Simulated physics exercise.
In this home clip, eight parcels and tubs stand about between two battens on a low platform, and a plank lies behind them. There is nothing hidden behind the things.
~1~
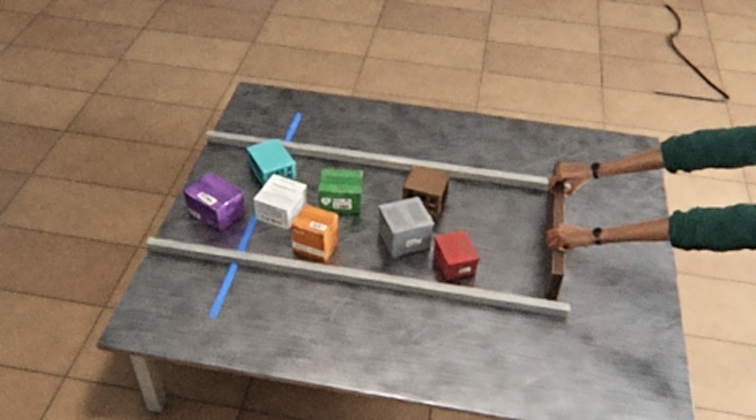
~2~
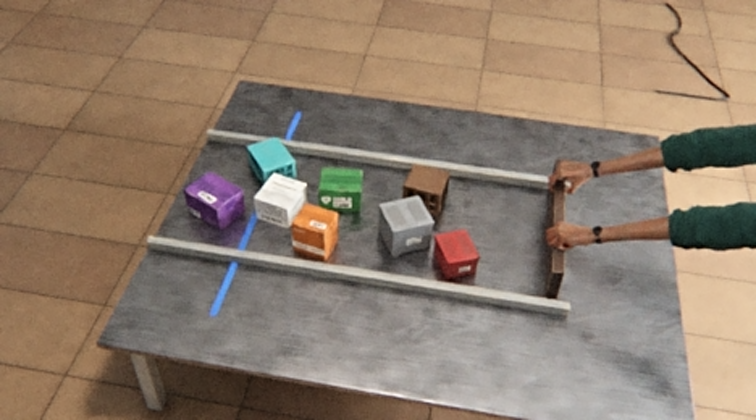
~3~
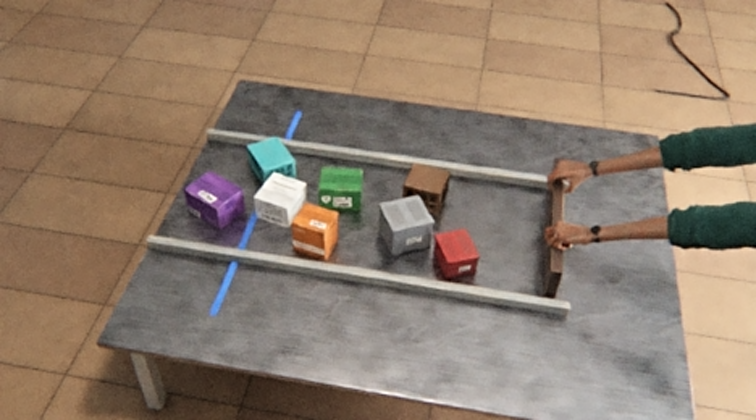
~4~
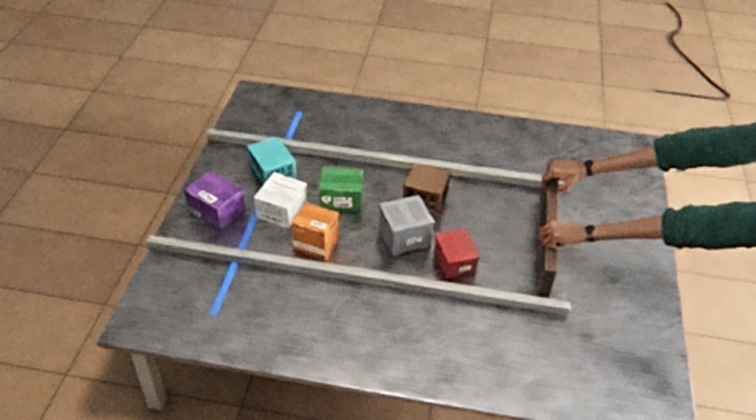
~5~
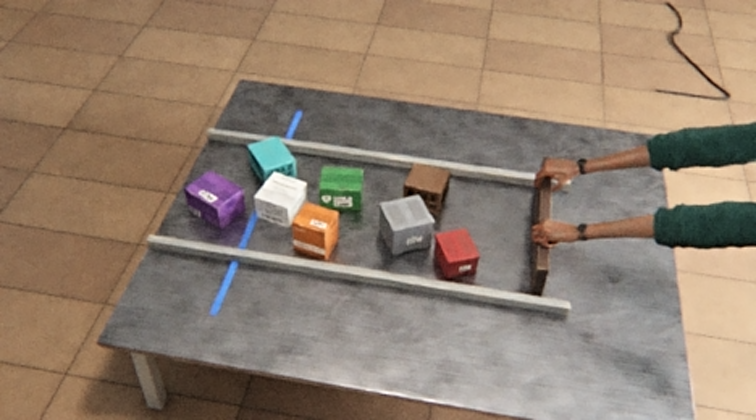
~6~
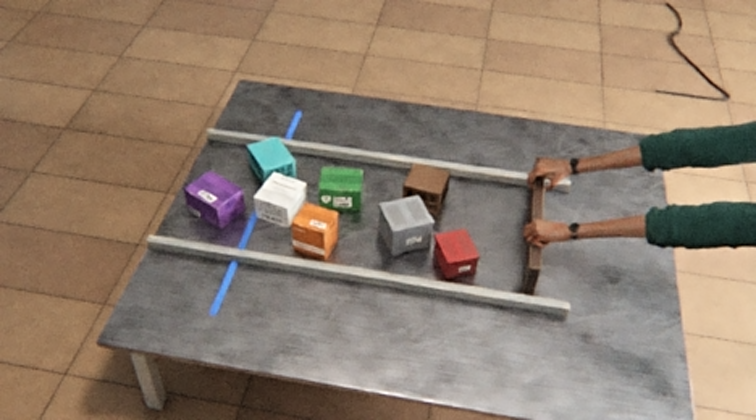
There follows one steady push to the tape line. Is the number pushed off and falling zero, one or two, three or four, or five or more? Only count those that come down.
It is one or two.
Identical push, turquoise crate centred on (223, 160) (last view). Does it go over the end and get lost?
Starting there, it falls away.
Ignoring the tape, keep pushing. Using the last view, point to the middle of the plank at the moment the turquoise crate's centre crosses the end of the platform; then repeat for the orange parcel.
(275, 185) and (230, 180), more or less.
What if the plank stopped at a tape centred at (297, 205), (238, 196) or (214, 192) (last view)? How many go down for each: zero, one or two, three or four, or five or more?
Zero; three or four; five or over.
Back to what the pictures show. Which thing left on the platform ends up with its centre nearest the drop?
That one's the white box.
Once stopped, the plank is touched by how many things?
It's 3.
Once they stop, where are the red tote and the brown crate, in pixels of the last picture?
Final spots - red tote (230, 224), brown crate (252, 164).
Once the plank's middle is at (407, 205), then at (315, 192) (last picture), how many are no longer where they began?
First 3, after that 8.
Soon after, none off yet; purple parcel at rest near (215, 200); turquoise crate at rest near (272, 161); white box at rest near (281, 200).
After that, none off yet; purple parcel at rest near (215, 200); turquoise crate at rest near (272, 161); white box displaced a little near (274, 199).
And then, none off yet; purple parcel displaced a little near (190, 207); turquoise crate displaced about its own width near (231, 153); white box displaced about its own width near (231, 198).
In the end, the number that fall off is one or two; gone, turquoise crate and purple parcel.
